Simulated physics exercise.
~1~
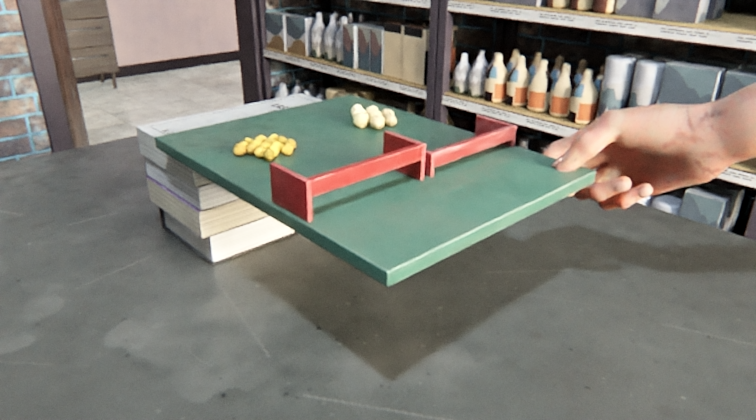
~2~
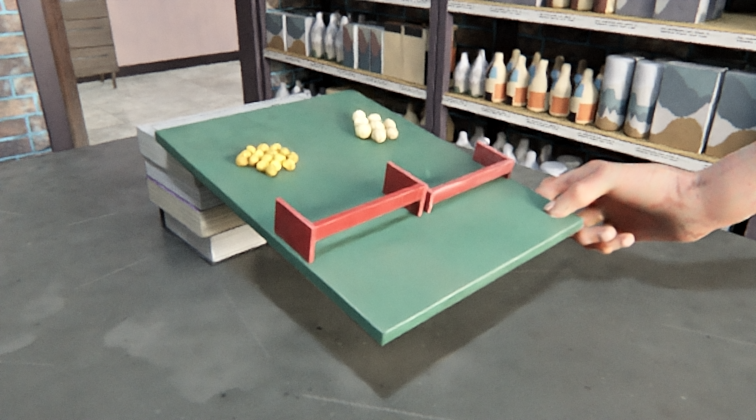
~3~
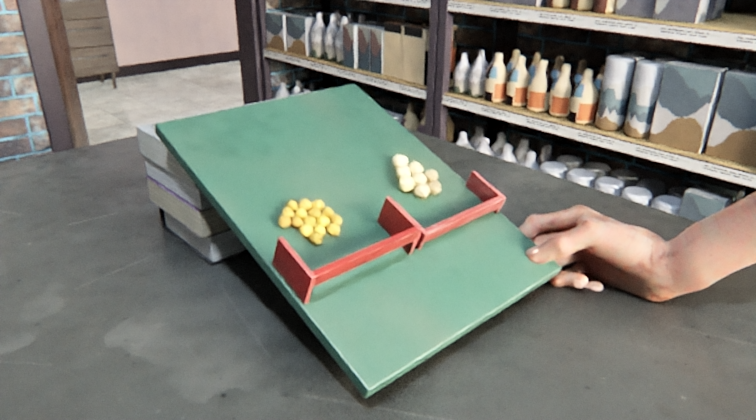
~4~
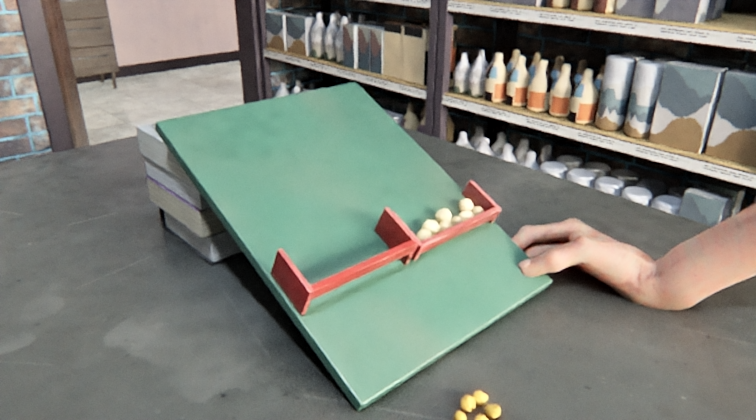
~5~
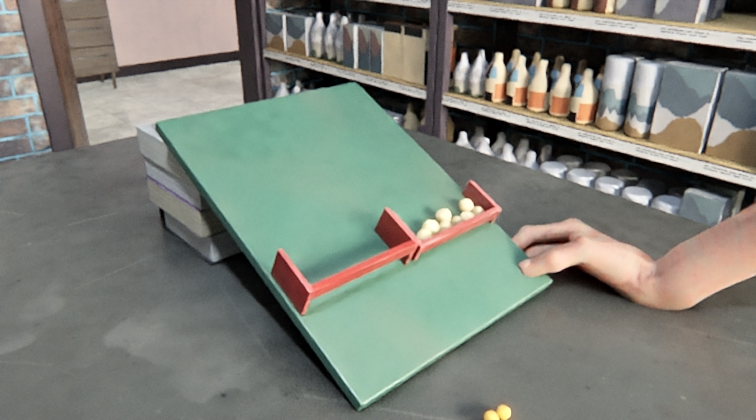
Green board tilting as a hand lowers one end, yellow balls passing the nearer red gate, cream balls gathering behind the other.
